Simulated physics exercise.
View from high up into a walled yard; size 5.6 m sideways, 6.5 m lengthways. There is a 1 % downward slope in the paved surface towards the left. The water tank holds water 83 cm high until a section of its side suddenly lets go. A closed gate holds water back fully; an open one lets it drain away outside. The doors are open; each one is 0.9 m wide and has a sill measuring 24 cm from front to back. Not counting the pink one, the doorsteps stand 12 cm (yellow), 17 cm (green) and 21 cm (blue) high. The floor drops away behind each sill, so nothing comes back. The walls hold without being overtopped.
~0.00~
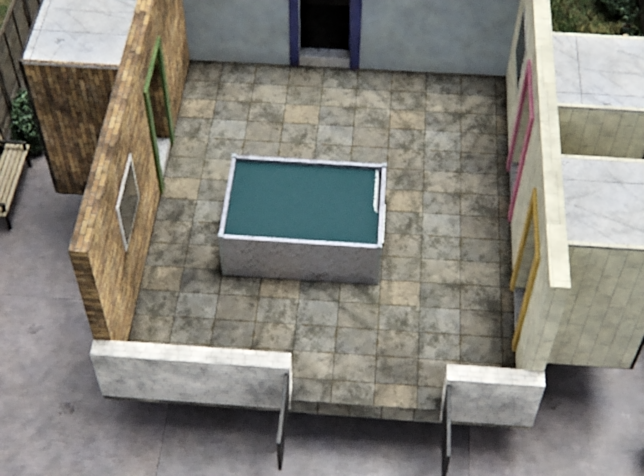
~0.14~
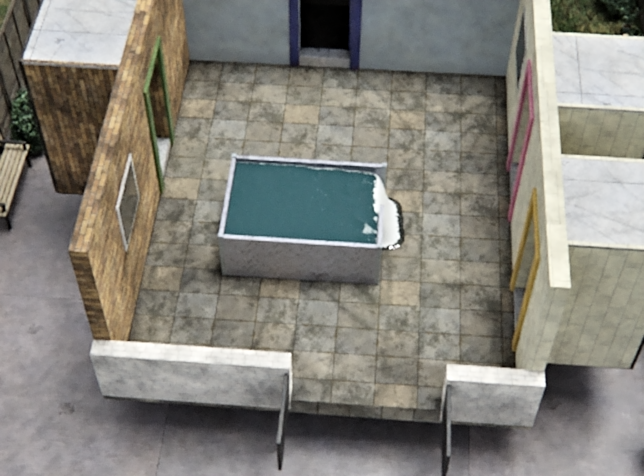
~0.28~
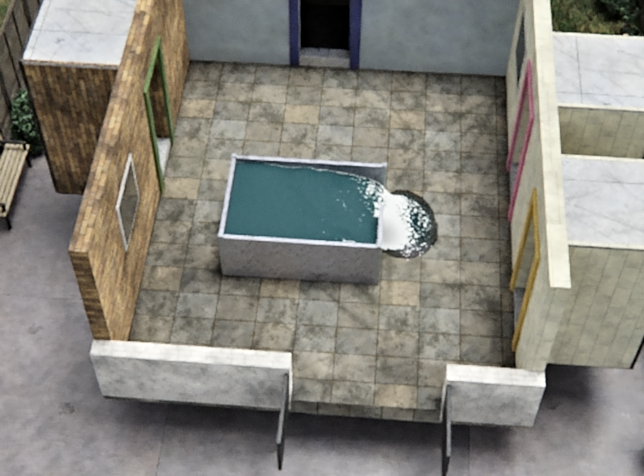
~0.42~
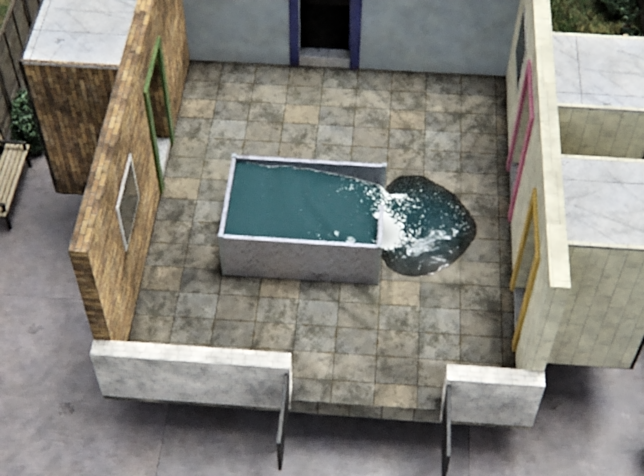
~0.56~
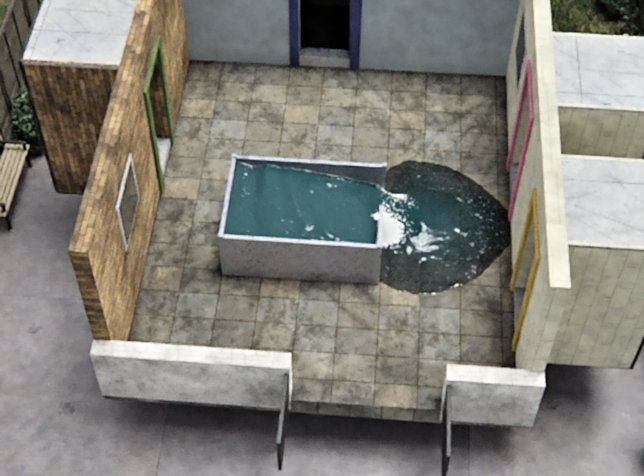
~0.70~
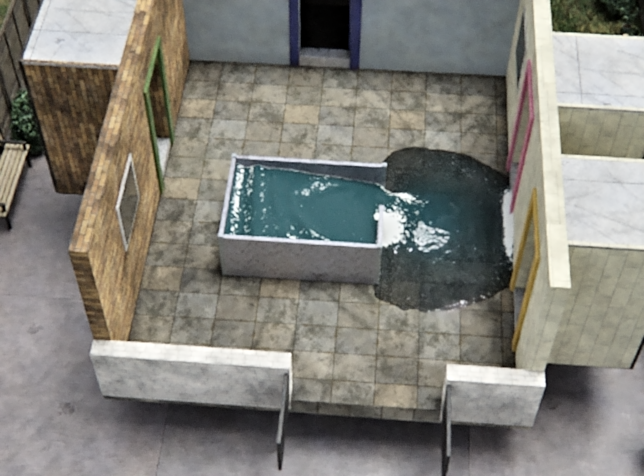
In a walled yard, water pours from a tank's right side and spreads across the paving.
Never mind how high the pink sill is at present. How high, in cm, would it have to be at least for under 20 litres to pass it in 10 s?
At least about 30 cm.
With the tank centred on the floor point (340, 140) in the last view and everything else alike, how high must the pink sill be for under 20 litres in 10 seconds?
About 14.5 centimetres.
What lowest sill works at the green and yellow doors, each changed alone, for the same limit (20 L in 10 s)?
You'd want about 6.0 centimetres at green and about 10.5 centimetres at yellow.
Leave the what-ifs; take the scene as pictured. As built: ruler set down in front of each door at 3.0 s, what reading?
Lab note, depth in cm: Yellow 12; pink 24; green 0; blue 3.
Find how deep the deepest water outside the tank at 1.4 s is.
44 cm.
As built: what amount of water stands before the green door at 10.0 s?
9.0 cm.
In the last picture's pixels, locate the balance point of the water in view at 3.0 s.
Centre estimate: (387, 220) px, approximately.
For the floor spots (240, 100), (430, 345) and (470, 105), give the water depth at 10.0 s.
In that order: 9, 5 and 8 cm.
After 1.4 s water covers 25 % of the floor, deepest (44 cm) near (384, 221); 34 cm at the pink door, 17 litres in over its 23 cm sill.
After 3.0 s water covers 40 % of the floor, deepest (32 cm) near (506, 76); 24 cm at the pink door, 70 litres in over its 23 cm sill.
After 10.0 s water covers 95 % of the floor, deepest (16 cm) near (158, 208); 7 cm at the pink door, 73 litres in over its 23 cm sill.
At the pink door as built, the water arrived by 0.7 s and peaked near 34 cm at 1.8 s.
Run again over the same 10 s with other heights there, 33 litres in over 27.5 cm, 1 litre over 37 cm. The limit of 20 litres is kept from about 30 cm up.
